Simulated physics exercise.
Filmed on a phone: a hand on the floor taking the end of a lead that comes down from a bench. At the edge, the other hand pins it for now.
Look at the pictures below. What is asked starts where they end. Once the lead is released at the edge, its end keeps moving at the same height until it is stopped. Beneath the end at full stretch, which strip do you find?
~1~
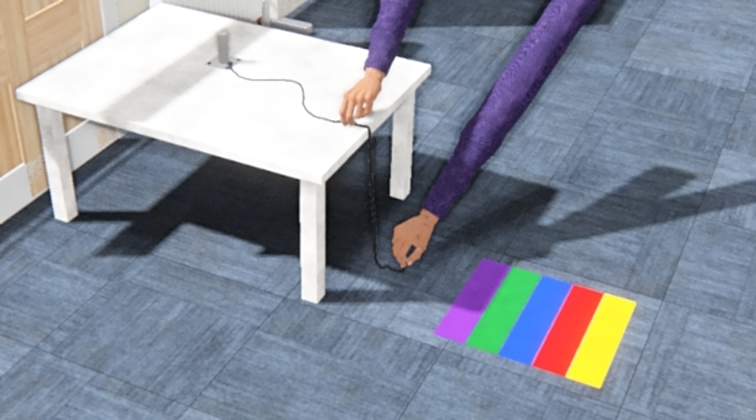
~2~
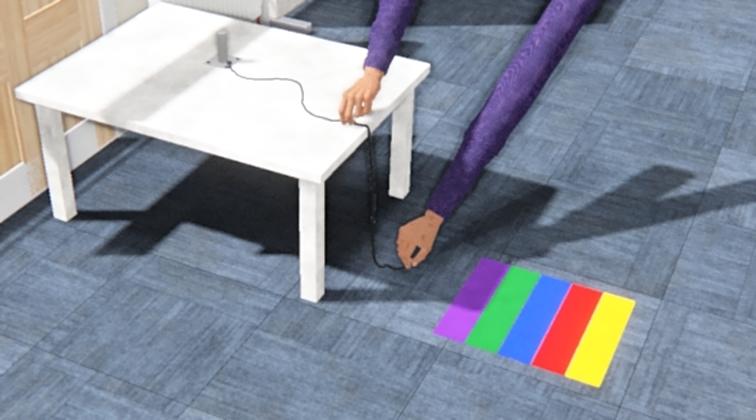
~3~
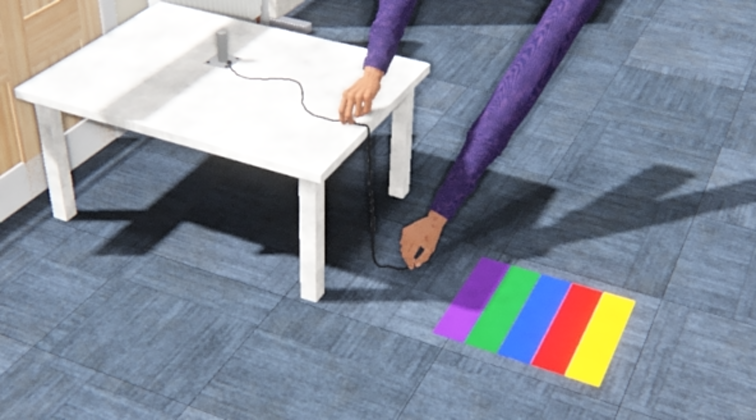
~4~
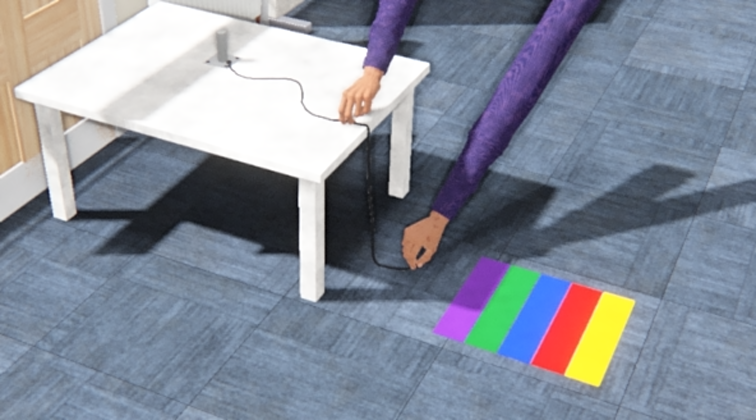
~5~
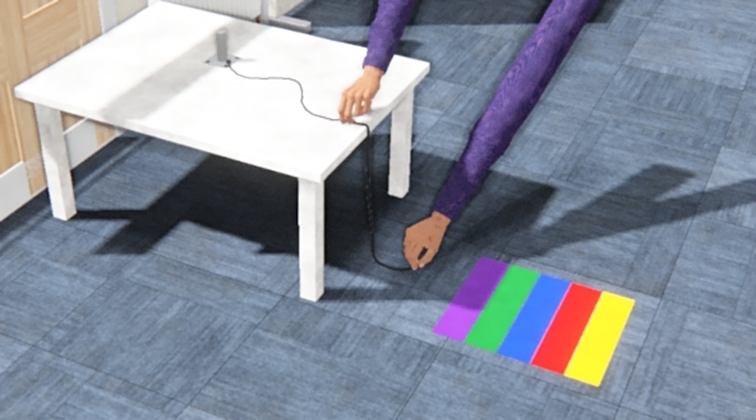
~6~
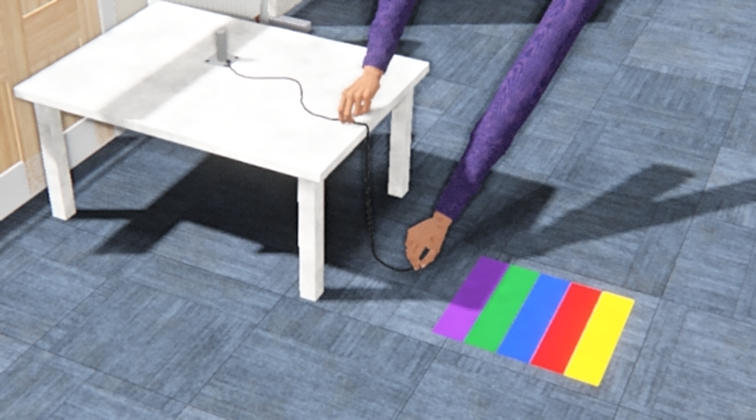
You find the blue strip.
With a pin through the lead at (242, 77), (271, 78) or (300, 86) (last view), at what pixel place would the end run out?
That would be (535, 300) for the first, (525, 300) for the second and (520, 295) for the third.
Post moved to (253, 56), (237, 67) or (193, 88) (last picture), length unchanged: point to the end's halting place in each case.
Near (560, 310); near (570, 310); near (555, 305).
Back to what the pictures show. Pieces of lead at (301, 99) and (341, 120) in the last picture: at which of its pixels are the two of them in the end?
One ends up around (327, 103), the other around (376, 130).
Soon after, end near (481, 284); over purple.
After that, end near (519, 296); over green.
At the stop, end near (542, 303); over blue. The blue one.
